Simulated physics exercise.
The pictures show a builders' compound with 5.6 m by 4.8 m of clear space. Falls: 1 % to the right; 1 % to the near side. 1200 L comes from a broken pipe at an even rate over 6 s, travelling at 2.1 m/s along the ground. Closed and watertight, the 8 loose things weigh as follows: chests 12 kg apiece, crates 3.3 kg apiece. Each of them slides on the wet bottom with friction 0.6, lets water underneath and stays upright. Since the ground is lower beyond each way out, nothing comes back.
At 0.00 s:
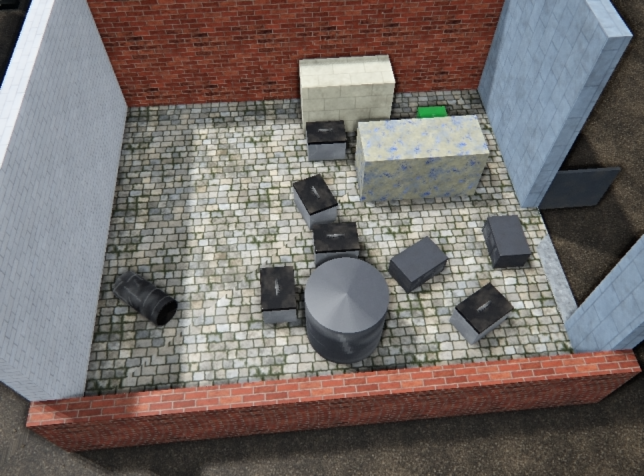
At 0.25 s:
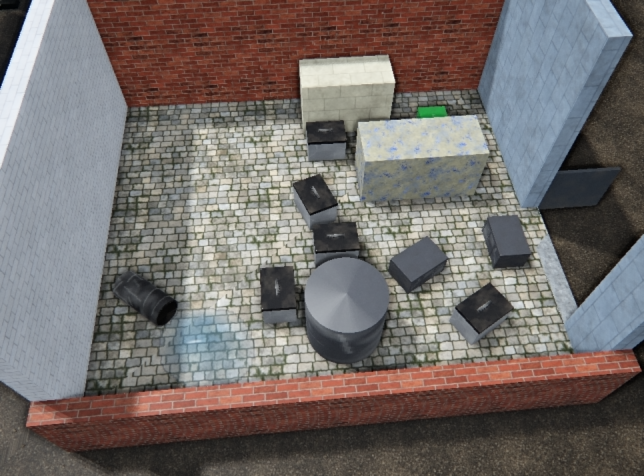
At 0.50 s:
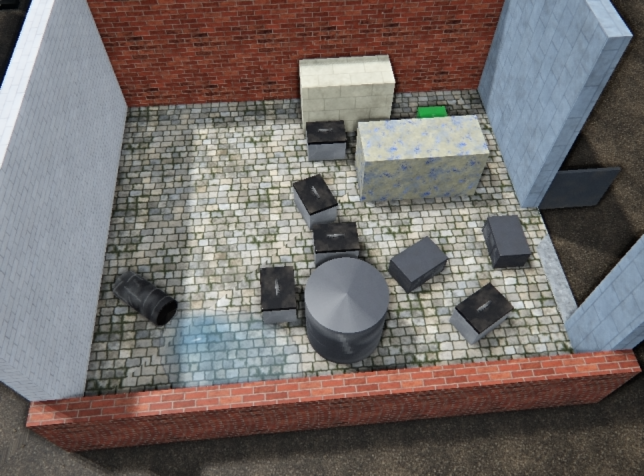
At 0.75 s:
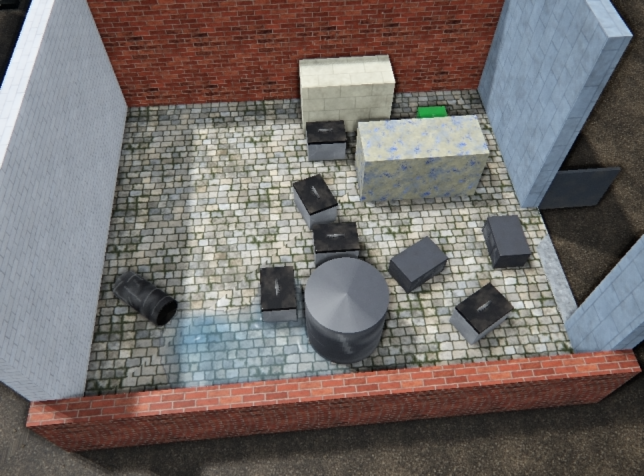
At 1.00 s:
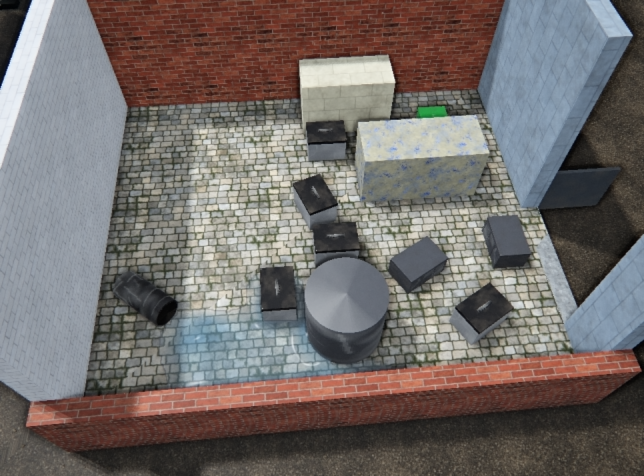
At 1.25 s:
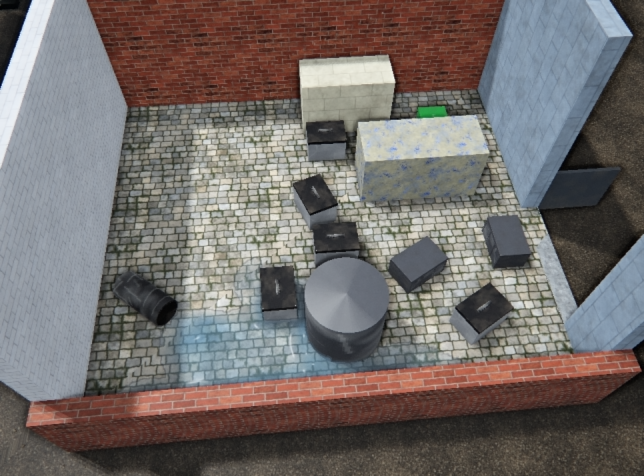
Water appeared on the cobbled floor near the front brick wall and spread slowly to the right, around the big grey drum, while the dark boxes and the pale blocks all stayed put.
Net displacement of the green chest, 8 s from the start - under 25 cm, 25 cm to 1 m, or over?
Under 25 cm.
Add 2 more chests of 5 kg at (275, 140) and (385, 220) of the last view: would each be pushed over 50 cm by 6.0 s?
Order as asked - not reached, not reached.
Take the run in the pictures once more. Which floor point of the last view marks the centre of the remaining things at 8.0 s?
I'd put it around (387, 169).
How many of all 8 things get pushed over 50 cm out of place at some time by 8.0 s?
My count gives 6.
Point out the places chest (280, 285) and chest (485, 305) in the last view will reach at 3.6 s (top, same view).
First near (292, 238), second near (519, 279).
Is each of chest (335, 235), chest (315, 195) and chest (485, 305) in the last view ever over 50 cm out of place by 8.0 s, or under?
Result by item: Beyond it; beyond it; beyond it.
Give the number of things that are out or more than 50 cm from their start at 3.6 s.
By my tally, 2.
After 1.8 s the green chest is near (435, 120), 0.0 m from its start, aground; 0 of 8 are out; 0 afloat.
After 3.6 s the green chest is near (435, 120), 0.0 m from its start, aground; 0 of 8 are out; 1 afloat.
After 5.6 s the green chest is near (435, 120), 0.0 m from its start, aground; 1 of 8 are out; 2 afloat.
After 8.0 s the green chest is near (435, 120), 0.0 m from its start, aground; 1 of 8 are out; 2 afloat.
